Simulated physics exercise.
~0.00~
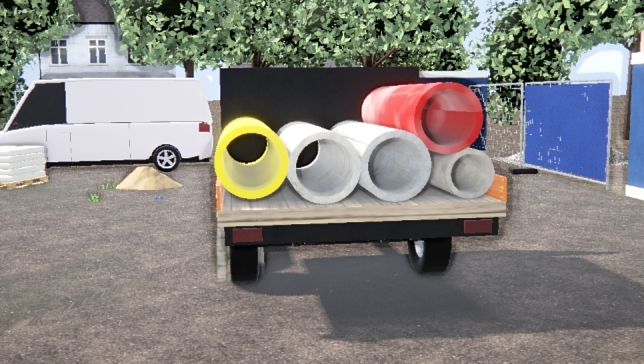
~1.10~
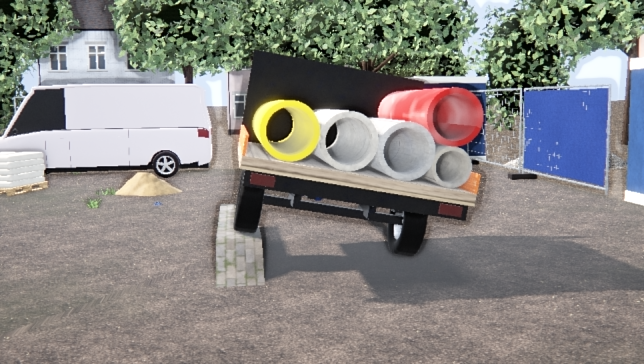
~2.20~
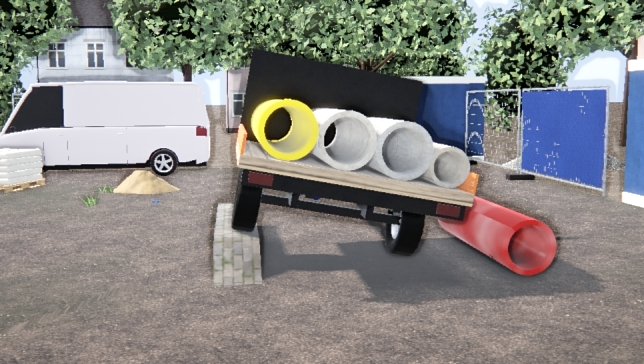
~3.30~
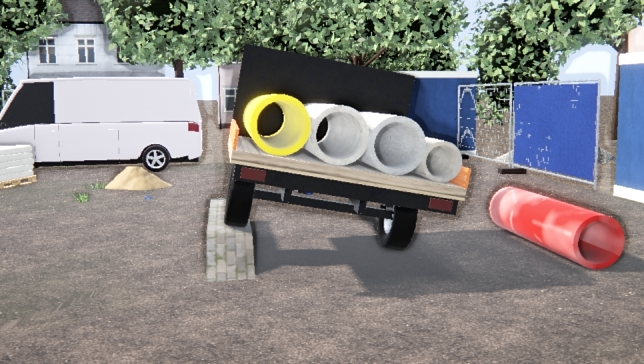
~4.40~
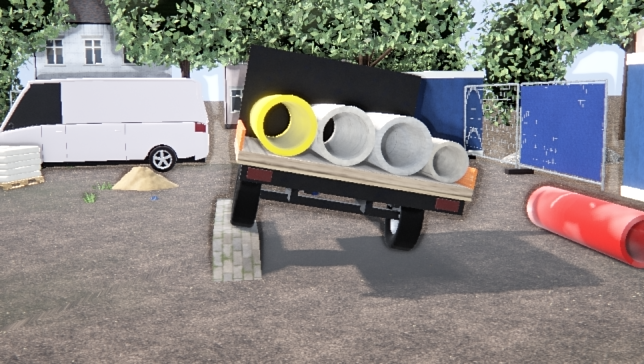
In a yard, a trailer of pipes tilts right and the red one rolls off.
